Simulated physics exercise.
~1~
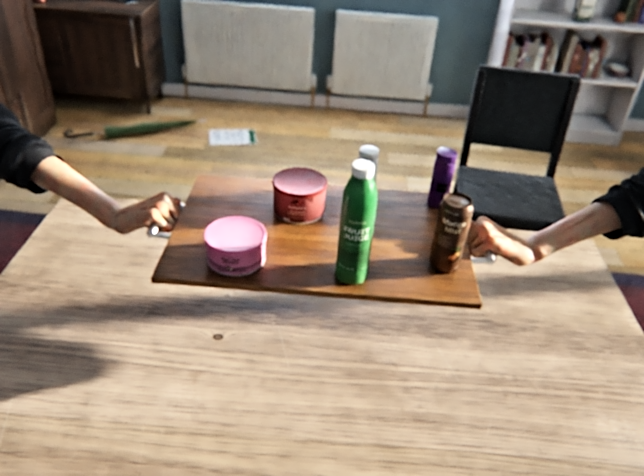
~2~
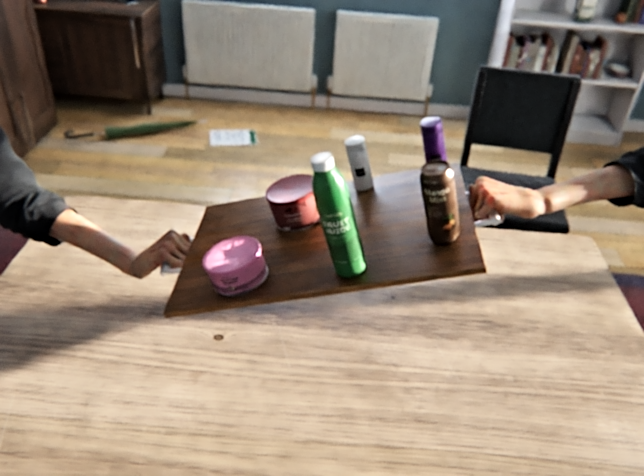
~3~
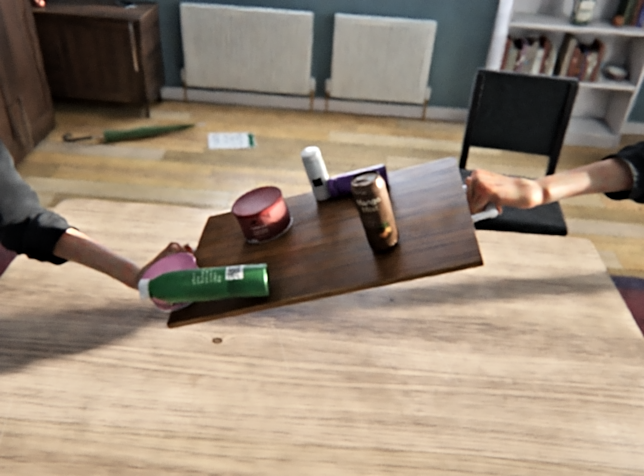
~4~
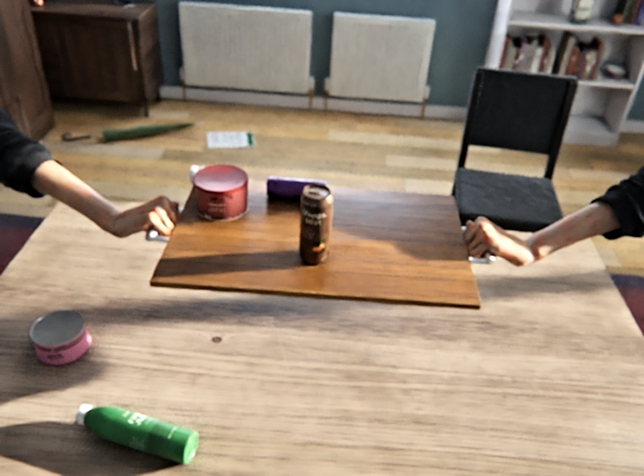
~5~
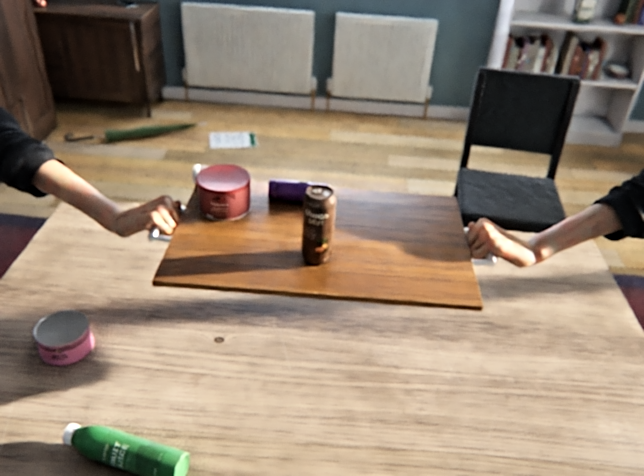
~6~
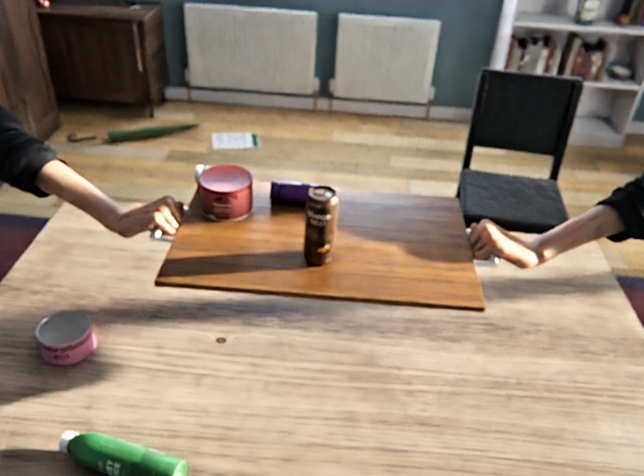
A hand-held tray tips left, spills a green bottle and pink tub, then levels out.
